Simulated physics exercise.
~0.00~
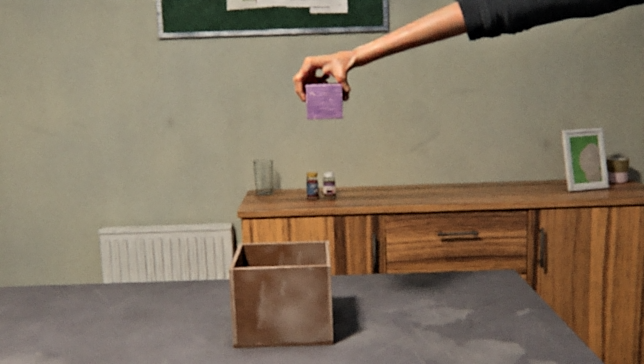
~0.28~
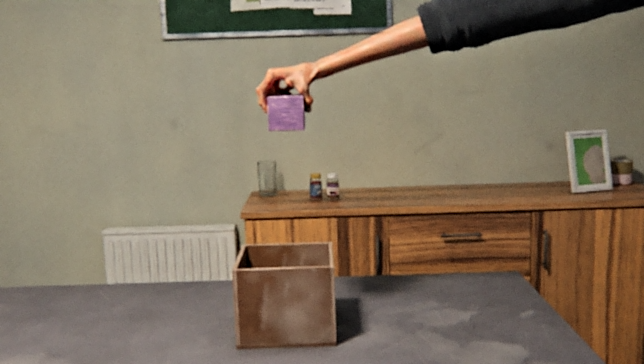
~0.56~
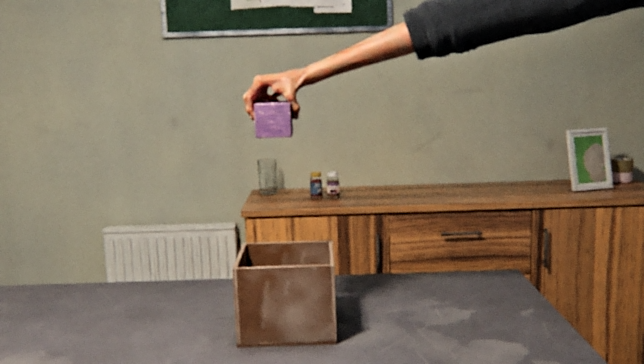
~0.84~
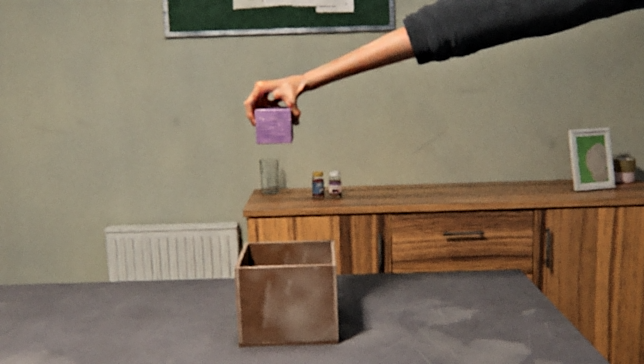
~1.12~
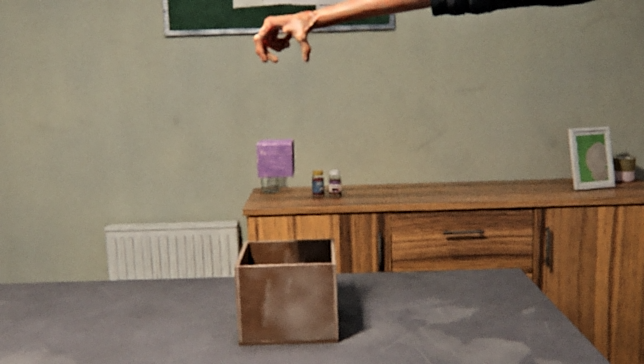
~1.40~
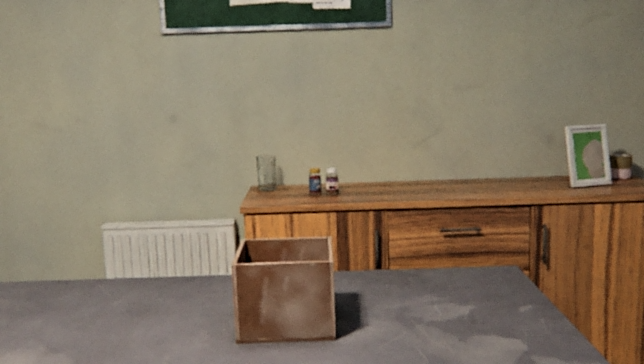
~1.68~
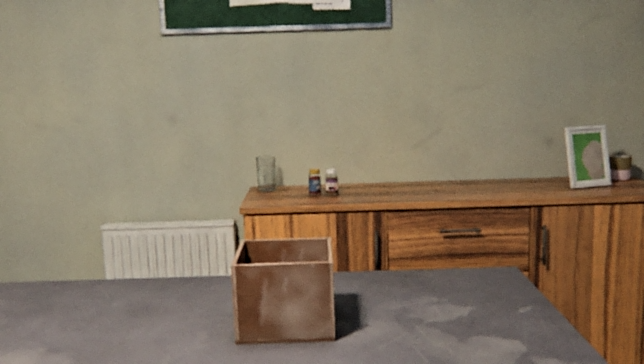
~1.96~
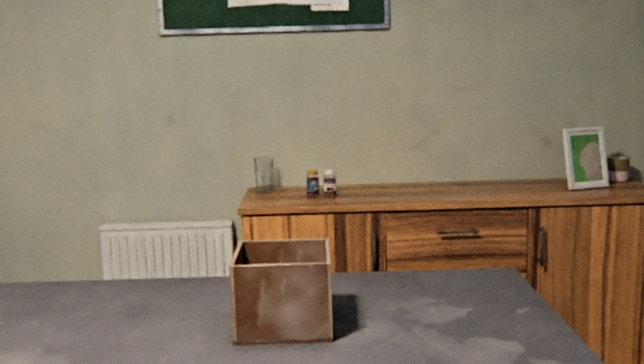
An arm reached in from the right holding a purple block in the air, moved it left and slightly down over an open brown box on a table, then let go, and the block dropped into the box and out of sight.
